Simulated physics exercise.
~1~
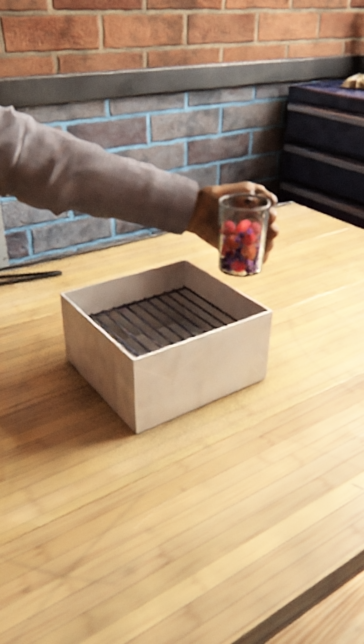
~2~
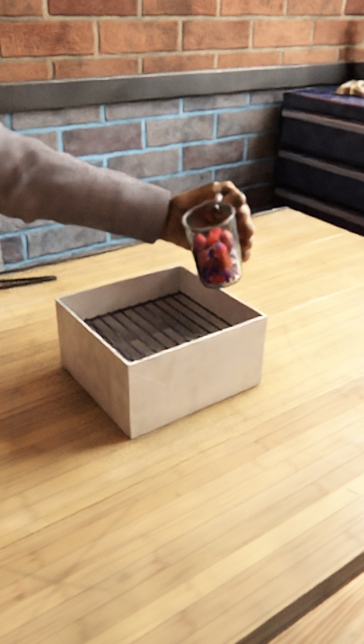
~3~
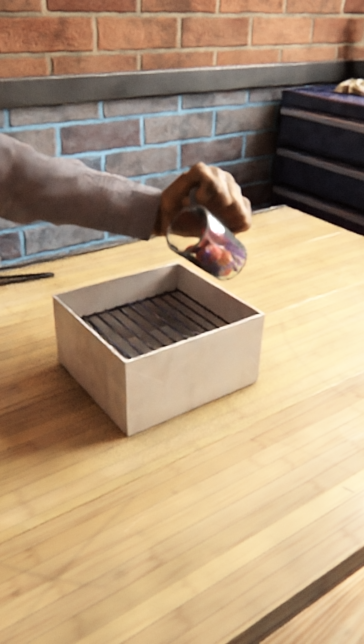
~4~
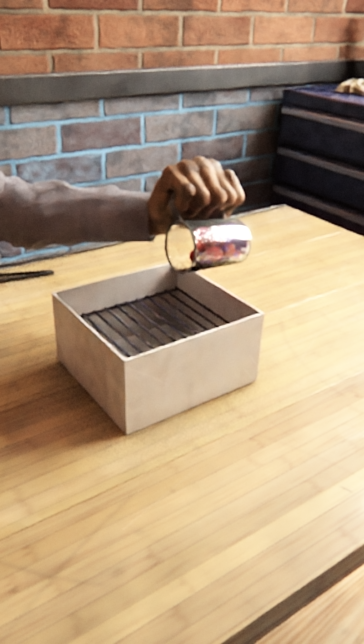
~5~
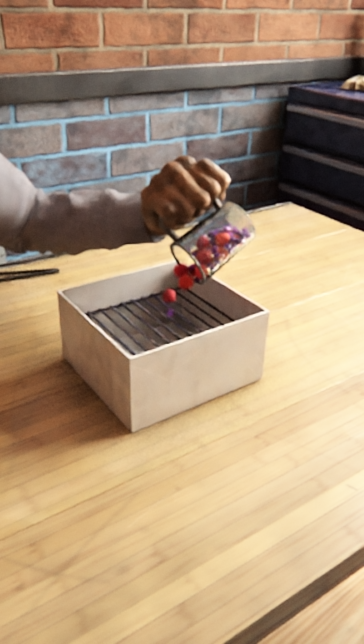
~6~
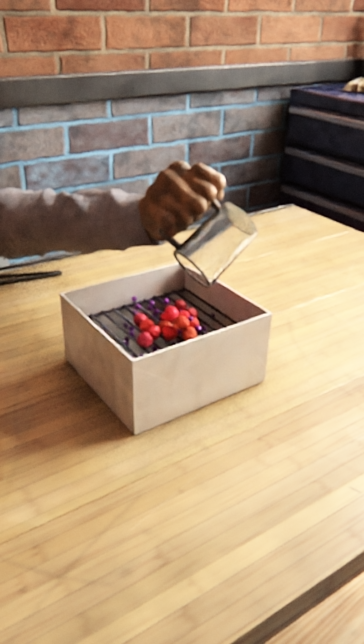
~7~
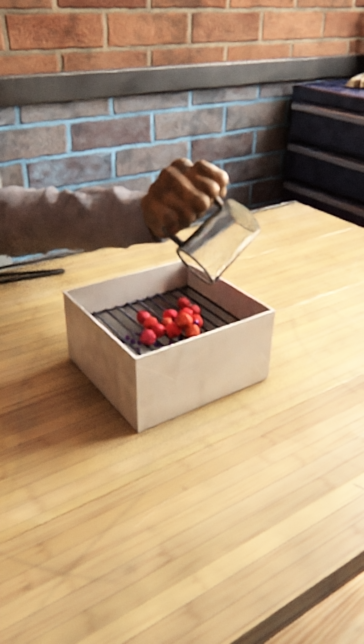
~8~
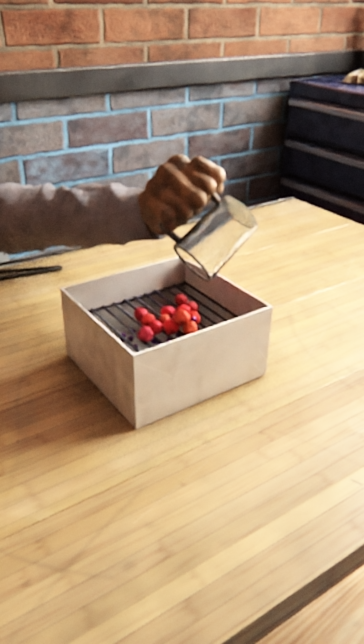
Hand tipping a glass cup of red and purple pieces over a boxed rack, reds resting on top, purples slipping between wires.
